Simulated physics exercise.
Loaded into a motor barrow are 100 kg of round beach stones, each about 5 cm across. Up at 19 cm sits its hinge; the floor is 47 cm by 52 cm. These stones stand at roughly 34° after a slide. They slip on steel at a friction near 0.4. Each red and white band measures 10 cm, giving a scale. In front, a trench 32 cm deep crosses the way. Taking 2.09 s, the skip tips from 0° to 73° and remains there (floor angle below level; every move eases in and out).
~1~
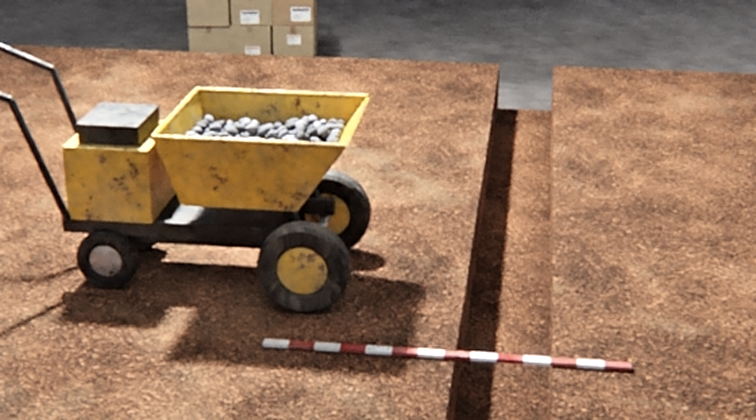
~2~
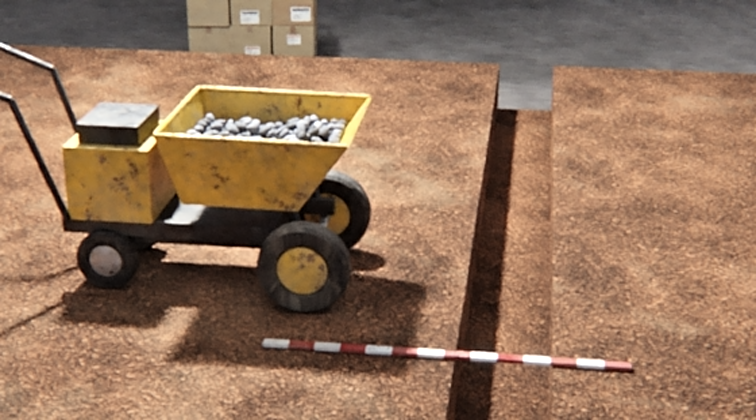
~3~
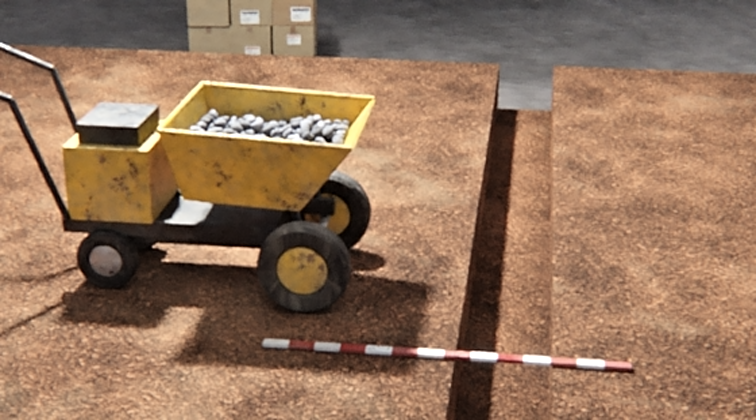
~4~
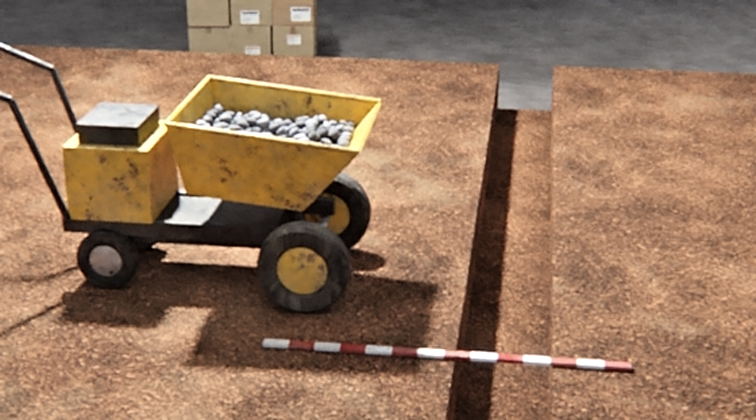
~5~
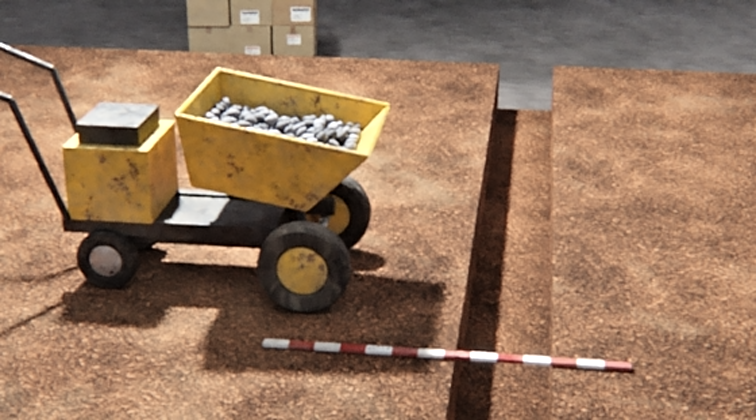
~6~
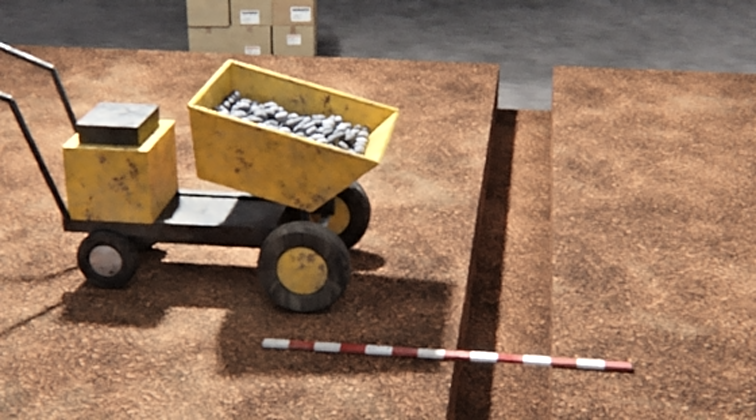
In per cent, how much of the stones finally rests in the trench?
Roughly 100 per cent of them.
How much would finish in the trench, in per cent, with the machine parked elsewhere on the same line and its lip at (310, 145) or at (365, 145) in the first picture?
First place roughly 70%, second roughly 100%.
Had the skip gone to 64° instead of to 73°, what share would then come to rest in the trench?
Close to 90 per cent then.
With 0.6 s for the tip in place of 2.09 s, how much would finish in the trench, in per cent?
Estimate: About 95 %.
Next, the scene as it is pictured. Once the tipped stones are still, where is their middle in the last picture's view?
The middle should be near (506, 341).
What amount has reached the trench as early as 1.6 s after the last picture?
By that moment, roughly 65 per cent of the load.
Then, 1.0 s after the last picture the floor is at 62°, 99 % in the skip, 1 % short of the trench; the foremost stones are at (460, 222).
Then, 1.6 s after the last picture the floor is at 73°, 35 % in the skip, 1 % short of the trench, 63 % in the trench; the foremost stones are at (545, 337).
Then, 1.9 s after the last picture the floor is at 73°, 14 % in the skip, 1 % short of the trench, 85 % in the trench; the foremost stones are at (545, 333).
Then, 3.9 s after the last picture the floor is at 73°, 0 % in the skip, 100 % in the trench; the foremost stones are at (545, 333).
